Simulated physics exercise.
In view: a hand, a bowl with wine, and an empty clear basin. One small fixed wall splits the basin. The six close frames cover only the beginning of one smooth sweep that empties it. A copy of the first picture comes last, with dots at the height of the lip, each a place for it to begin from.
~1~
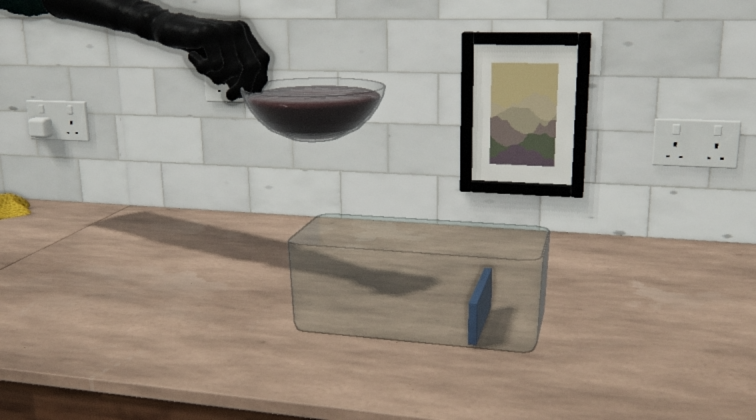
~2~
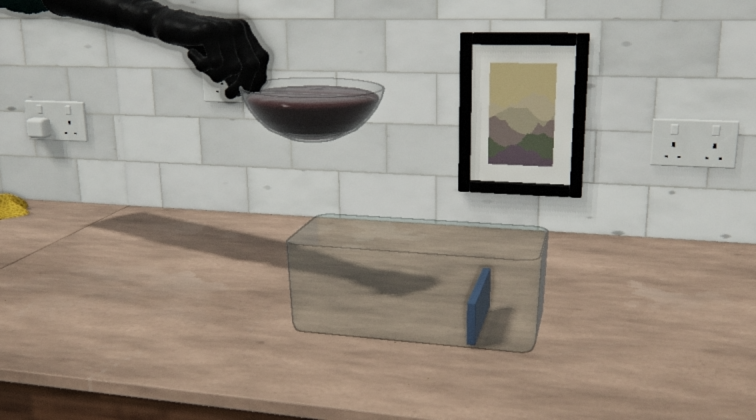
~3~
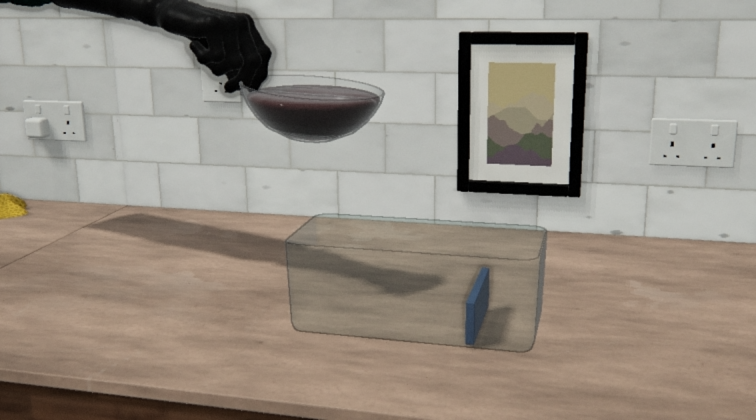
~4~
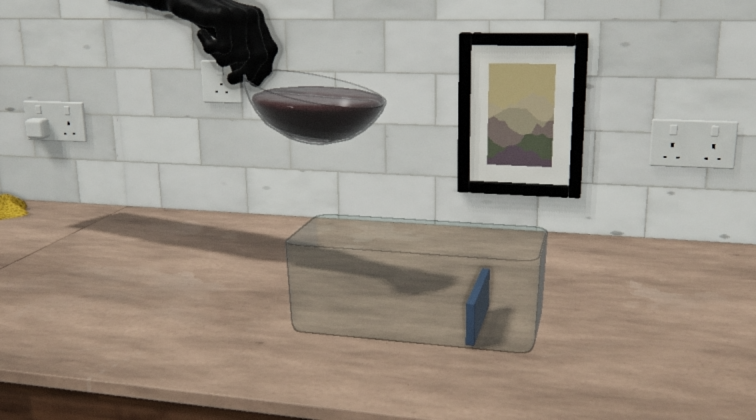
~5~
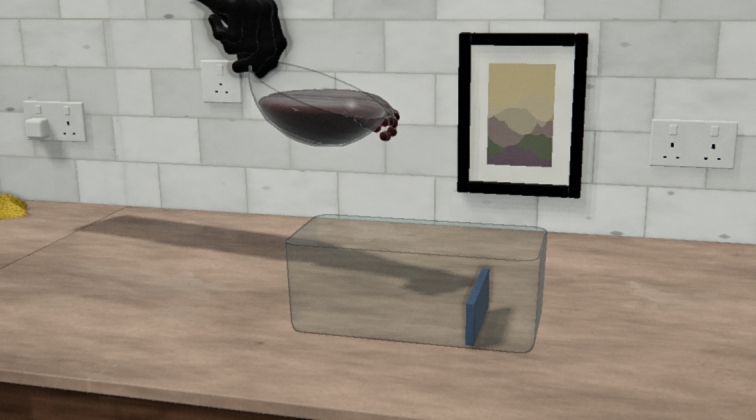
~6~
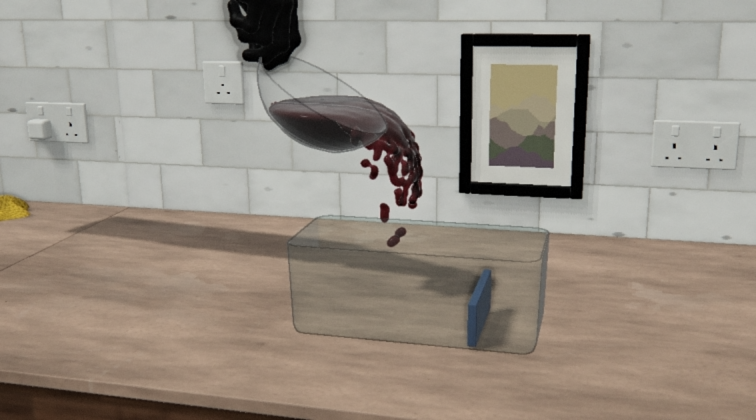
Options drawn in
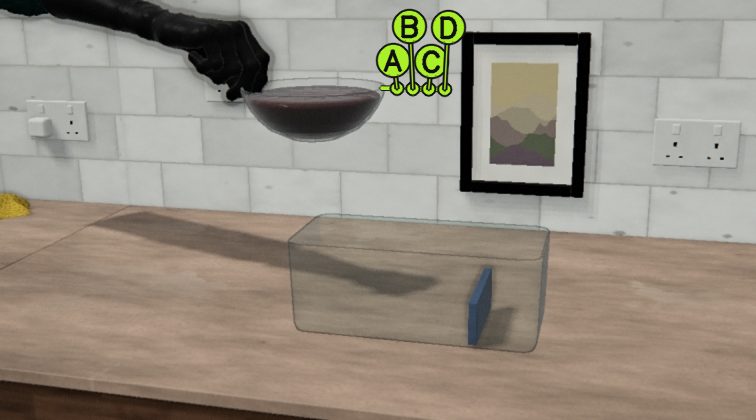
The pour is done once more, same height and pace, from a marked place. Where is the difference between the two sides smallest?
I would pick place C.
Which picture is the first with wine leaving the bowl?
Picture 4.
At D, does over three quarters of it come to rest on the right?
No, it does not.
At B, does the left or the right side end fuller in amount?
More ends on the left.
On the marked copy, A at (397, 88); B at (412, 88); C at (428, 89); D at (444, 89).
If A is chosen, about 90 % ends left of the wall and 4 % right of it; 5 % is lost outside.
If B is chosen, about 69 % ends left of the wall and 28 % right of it; 3 % is lost outside.
If C is chosen, about 49 % ends left of the wall and 48 % right of it; 4 % is lost outside.
If D is chosen, about 34 % ends left of the wall and 62 % right of it; 3 % is lost outside.
